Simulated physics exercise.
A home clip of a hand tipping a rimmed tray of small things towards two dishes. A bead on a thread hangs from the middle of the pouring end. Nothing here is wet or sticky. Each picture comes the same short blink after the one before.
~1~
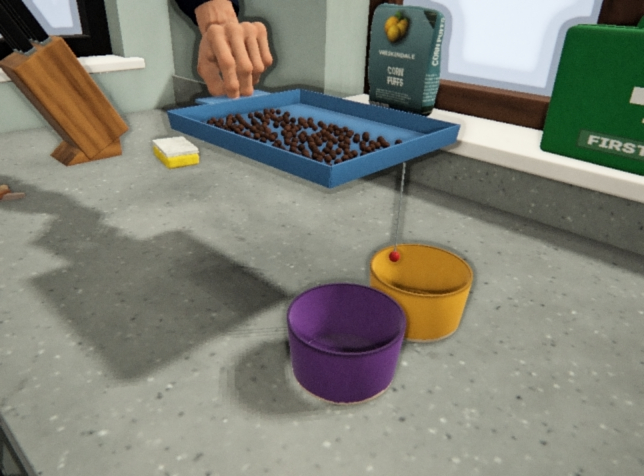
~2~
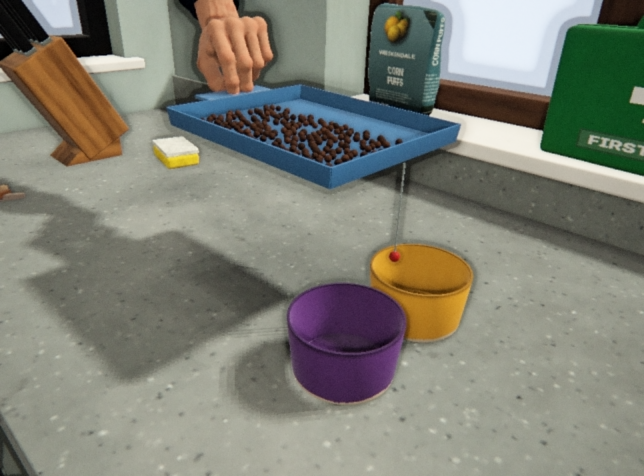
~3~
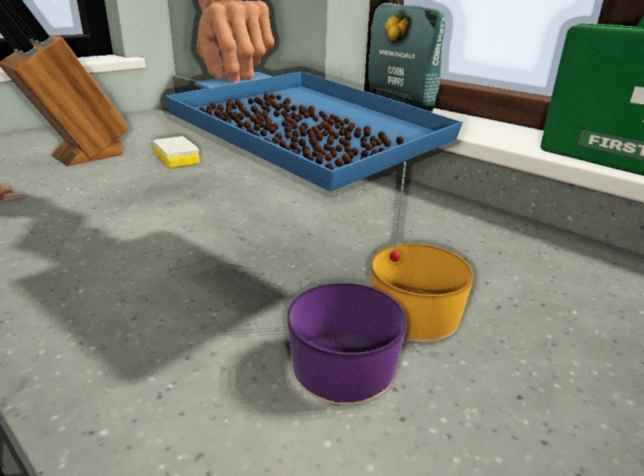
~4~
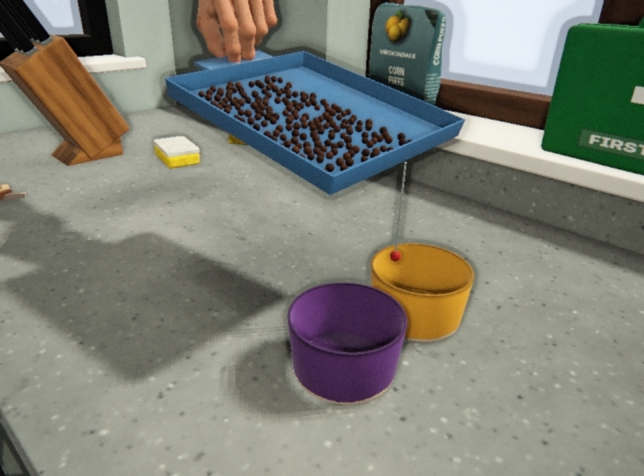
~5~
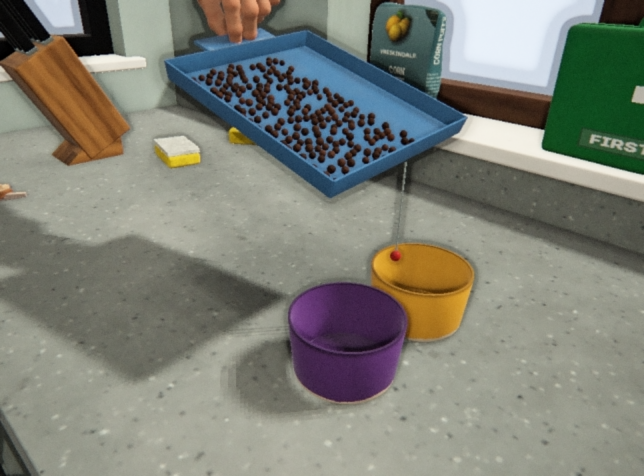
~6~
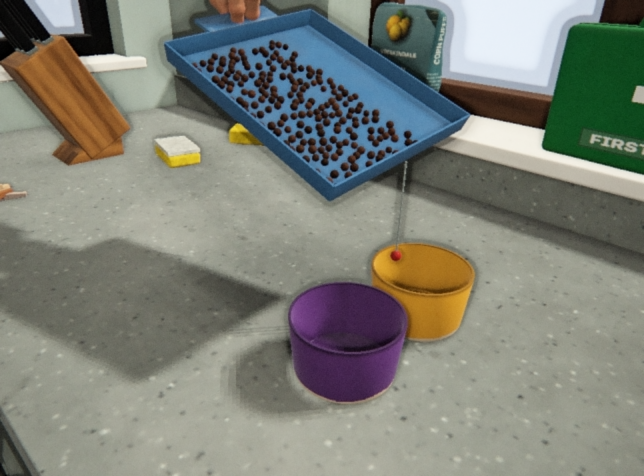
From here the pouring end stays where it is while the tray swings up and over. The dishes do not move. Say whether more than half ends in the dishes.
In the dishes lies the larger part of it.
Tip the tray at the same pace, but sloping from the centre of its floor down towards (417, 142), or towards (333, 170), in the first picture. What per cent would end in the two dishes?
Near 40 % and 80 %.
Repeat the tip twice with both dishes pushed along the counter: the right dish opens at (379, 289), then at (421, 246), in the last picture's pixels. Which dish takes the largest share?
First right, then the dish on the left.
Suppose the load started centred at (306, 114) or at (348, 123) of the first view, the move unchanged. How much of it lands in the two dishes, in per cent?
Near 70 % and 70 %.
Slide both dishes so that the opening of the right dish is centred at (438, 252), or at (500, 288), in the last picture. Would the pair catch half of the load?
First over half, then under half.
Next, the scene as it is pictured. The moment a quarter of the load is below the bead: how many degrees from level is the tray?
Around 110° of tilt.
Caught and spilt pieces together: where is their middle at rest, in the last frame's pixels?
At about (349, 367).
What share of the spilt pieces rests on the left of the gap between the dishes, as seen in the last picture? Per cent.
Some 10 per cent.
Shortly afterwards, tray tipped steeply; all but a few on the tray; a little in the air.
Next, tray tipped past a quarter turn; the bulk on the tray; a little in the left dish; only a few outside both; a little in the air.
Some moments later, tray tipped past a quarter turn; the bulk in the left dish; only a few in the right dish; a little outside both.
In the end, tray tipped past a quarter turn; the bulk in the left dish; only a few in the right dish; a little outside both.
